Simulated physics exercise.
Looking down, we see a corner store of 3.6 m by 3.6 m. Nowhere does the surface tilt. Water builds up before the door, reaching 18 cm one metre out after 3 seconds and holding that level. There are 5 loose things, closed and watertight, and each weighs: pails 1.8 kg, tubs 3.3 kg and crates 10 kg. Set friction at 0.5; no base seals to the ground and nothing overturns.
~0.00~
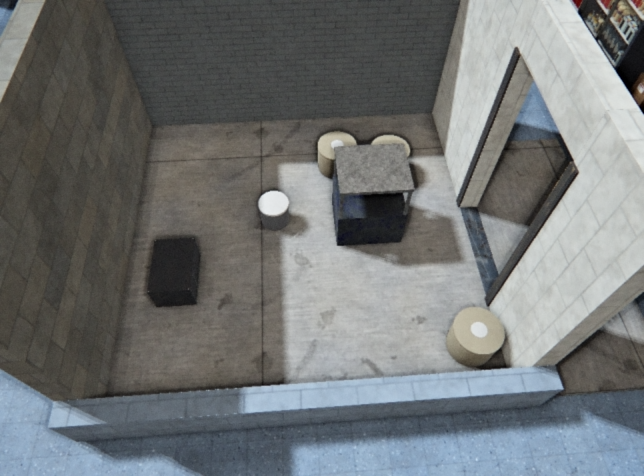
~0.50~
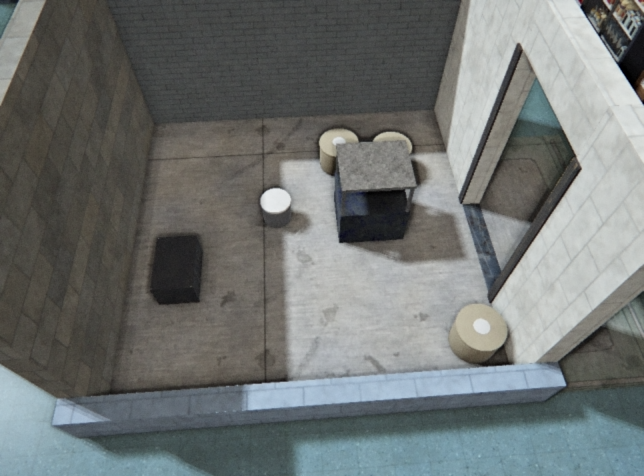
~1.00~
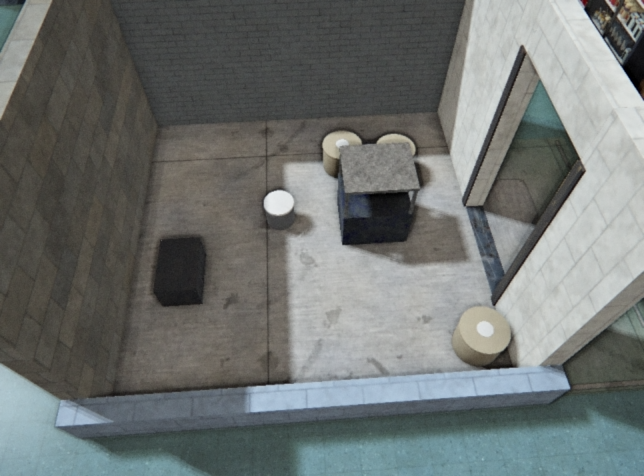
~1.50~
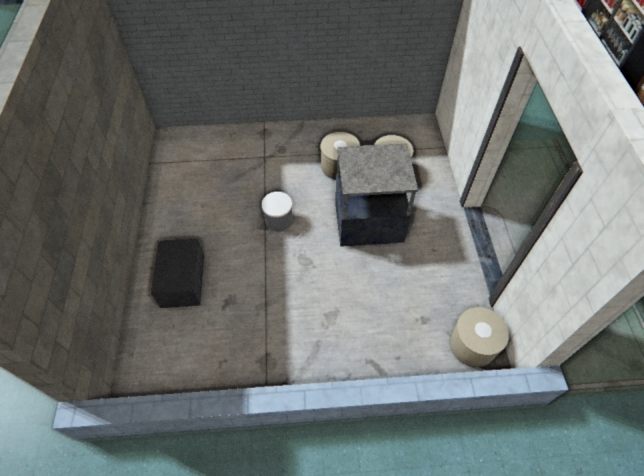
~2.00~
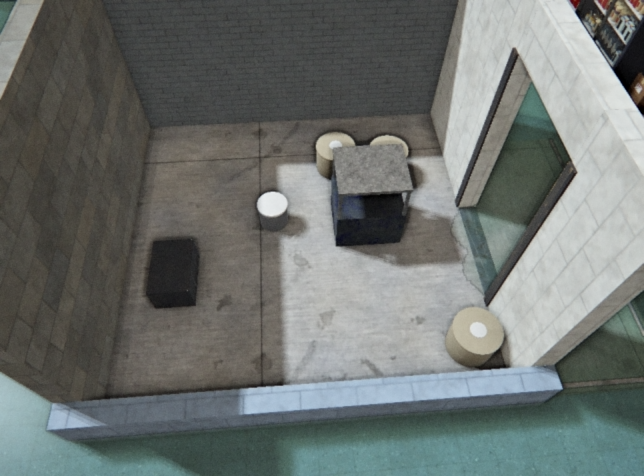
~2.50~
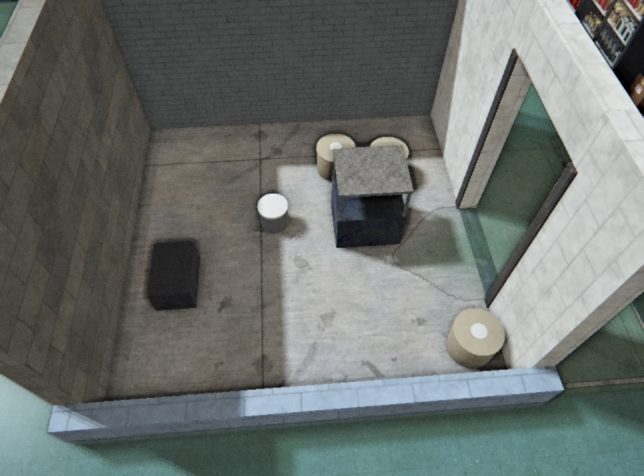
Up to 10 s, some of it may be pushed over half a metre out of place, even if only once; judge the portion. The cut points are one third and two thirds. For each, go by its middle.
I bet the count comes out medium.
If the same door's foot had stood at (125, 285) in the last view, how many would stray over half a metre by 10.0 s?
Result: 5 of them.
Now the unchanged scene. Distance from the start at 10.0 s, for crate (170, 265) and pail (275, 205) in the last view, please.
Respectively 200 and 40 centimetres.
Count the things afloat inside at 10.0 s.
Count: 5.
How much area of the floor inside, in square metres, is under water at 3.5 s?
I'd put it close to 3.0 m2.
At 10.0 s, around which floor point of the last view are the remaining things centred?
Around (291, 222).
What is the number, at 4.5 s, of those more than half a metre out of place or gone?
Result: 1.
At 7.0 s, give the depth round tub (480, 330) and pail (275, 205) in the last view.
Depth approx. 2 cm / 1 cm.
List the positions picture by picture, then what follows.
The first frame shows a pail at (274, 203), on the bottom; a tub at (390, 149), on the bottom; water covers 0.0 m2; 0 of 5 have shifted.
The second frame shows a pail at (276, 200), on the bottom; a tub at (392, 146) rests on the ground; 0.0 m2 under water; 0 of 5 have shifted.
The third frame shows a pail at (279, 202), on the bottom; a tub at (395, 148) rests on the ground; water covers 0.0 m2; 0 of 5 have shifted.
The fourth frame shows a pail at (277, 204) rests on the ground; a tub at (393, 149) rests on the ground; water covers 0.0 m2; 0 of 5 have shifted.
The fifth frame shows a pail at (272, 204) rests on the ground; a tub at (389, 150), on the bottom; 0.1 m2 under water; 0 of 5 have shifted.
The sixth frame shows a pail at (273, 206) rests on the ground; a tub at (389, 151) rests on the ground; water covers 0.6 m2; 0 of 5 have shifted.
After 3.5 s 0 of 5 are over 50 cm from their spots; 0 afloat.
After 4.5 s 1 of 5 are over 50 cm from their spots; 0 afloat.
After 7.0 s 2 of 5 are over 50 cm from their spots; 1 afloat.
After 10.0 s 2 of 5 are over 50 cm from their spots, and 2 have been at some point; 5 afloat.
